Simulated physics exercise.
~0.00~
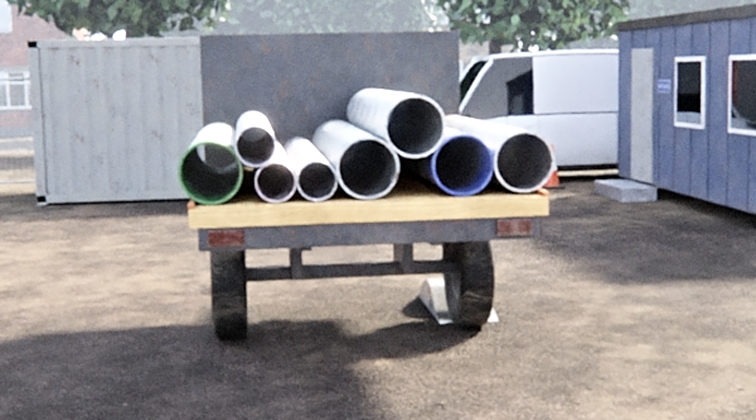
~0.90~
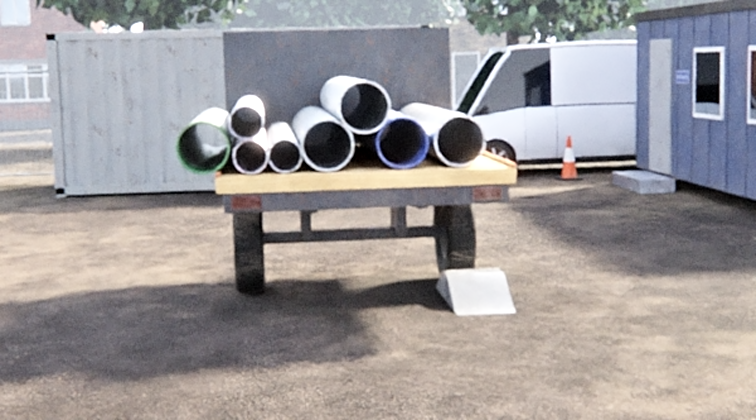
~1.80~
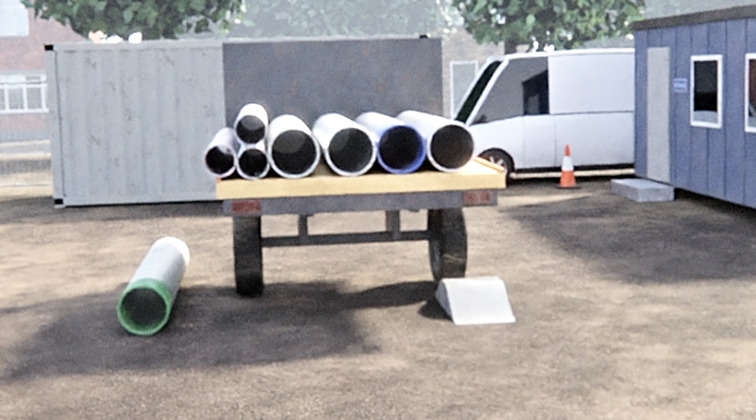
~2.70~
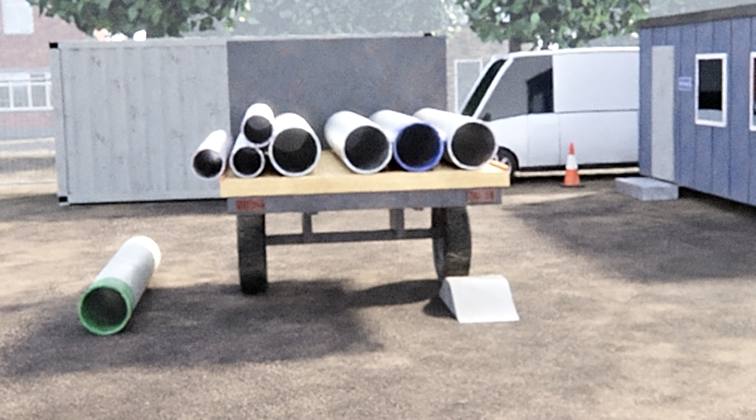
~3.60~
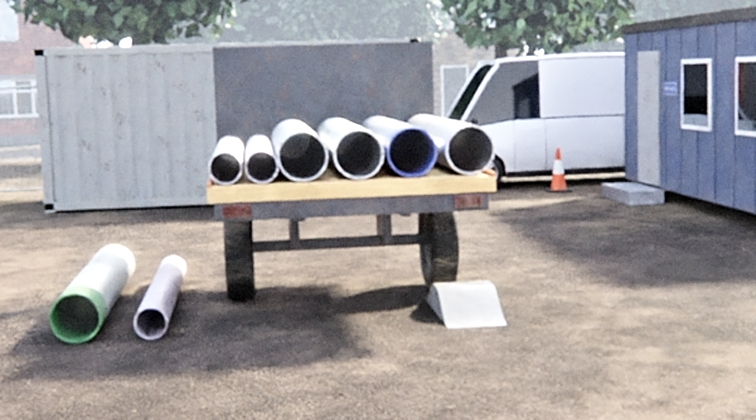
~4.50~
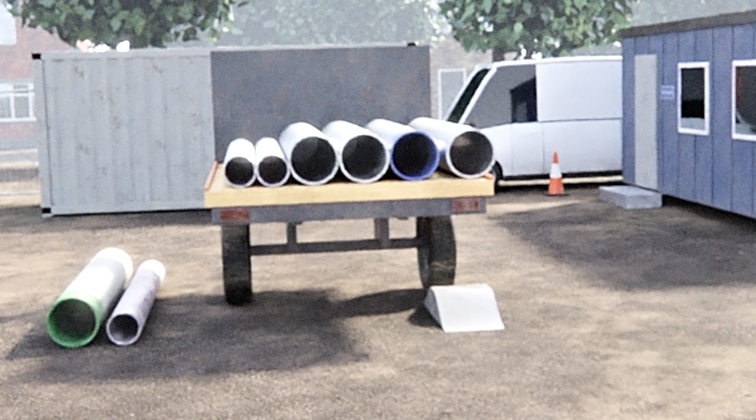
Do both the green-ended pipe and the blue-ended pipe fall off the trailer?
No, only the green-ended one of those two falls, and it ends up on the ground to the left. The blue-ended pipe stays on the deck.
